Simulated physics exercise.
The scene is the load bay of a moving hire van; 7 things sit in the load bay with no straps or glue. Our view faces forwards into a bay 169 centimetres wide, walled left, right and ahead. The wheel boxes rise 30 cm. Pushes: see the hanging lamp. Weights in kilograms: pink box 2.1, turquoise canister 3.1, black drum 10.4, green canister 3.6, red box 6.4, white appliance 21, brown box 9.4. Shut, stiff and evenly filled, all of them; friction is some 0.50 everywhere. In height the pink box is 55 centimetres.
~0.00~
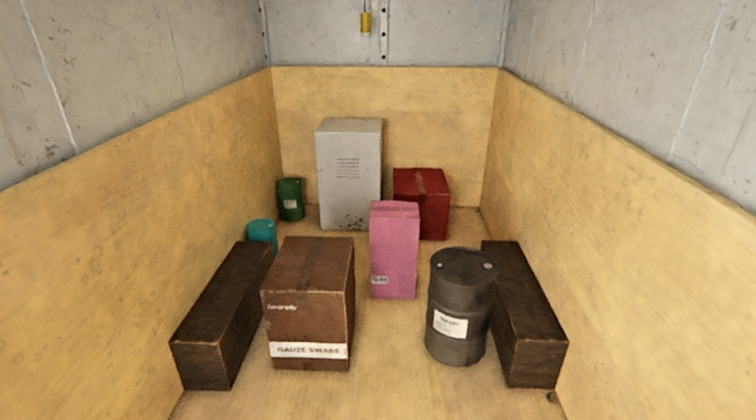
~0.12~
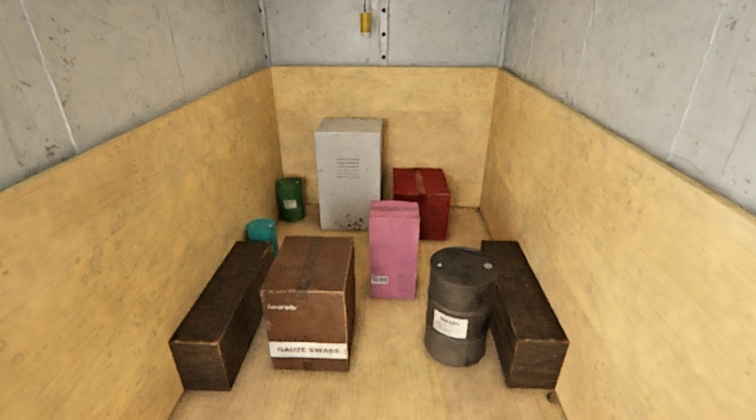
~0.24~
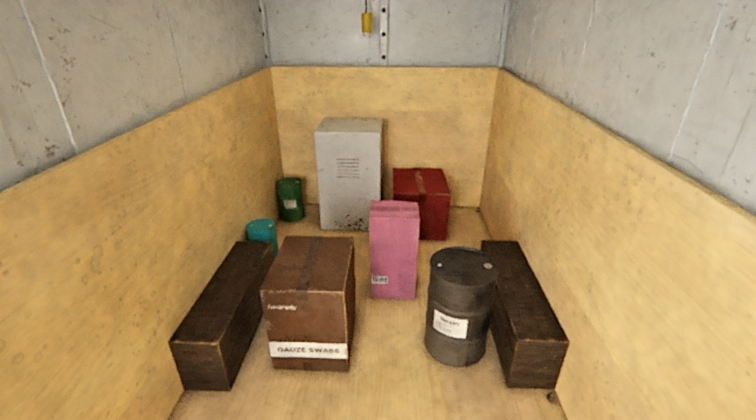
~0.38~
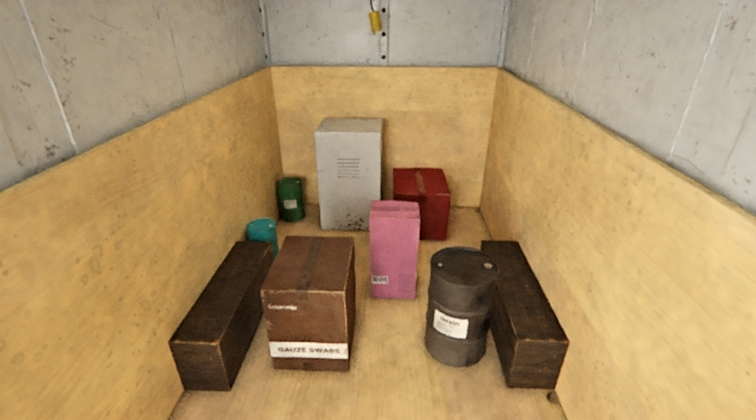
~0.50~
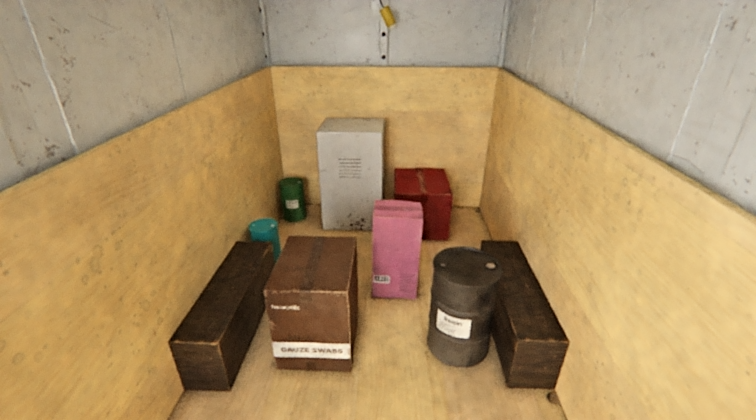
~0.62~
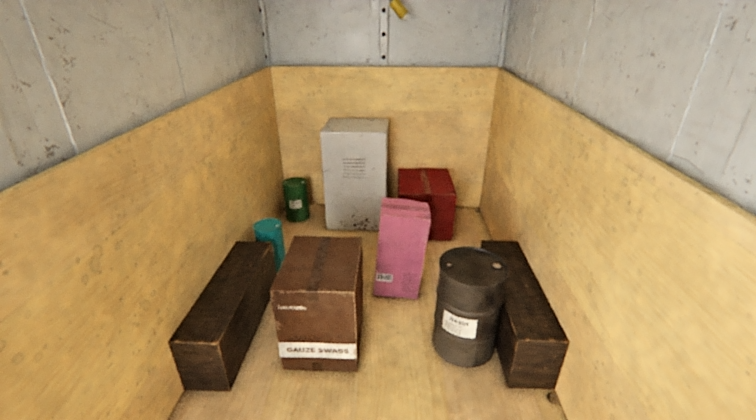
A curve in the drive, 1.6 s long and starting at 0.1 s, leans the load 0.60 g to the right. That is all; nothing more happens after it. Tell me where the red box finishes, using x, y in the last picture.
It finishes at about (464, 203).
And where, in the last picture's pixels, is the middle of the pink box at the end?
Near (443, 251).
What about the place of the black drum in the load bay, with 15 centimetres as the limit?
In the end the black drum remains stationary.
After 0.82 s, force 0.60 g right; red box slid 13 cm near (435, 203); pink box leaning 23°; turquoise canister slid 12 cm.
After 1.02 s, force 0.60 g right; red box slid 25 cm near (451, 203); pink box leaning 51°; white appliance slid 27 cm.
After 1.22 s, force 0.60 g right; red box slid 35 cm near (463, 203); pink box leaning 51°; turquoise canister leaning 13°.
After 1.72 s, steady run; red box slid 35 cm near (464, 203); turquoise canister on its side; pink box leaning 50°.
At rest (4.7 s), tipped over in the load bay, pink box and turquoise canister; not toppled but over 15 cm from the start, green canister, red box, white appliance and brown box; the last one in place, give or take 15 cm. In the last view, red box near (464, 203).
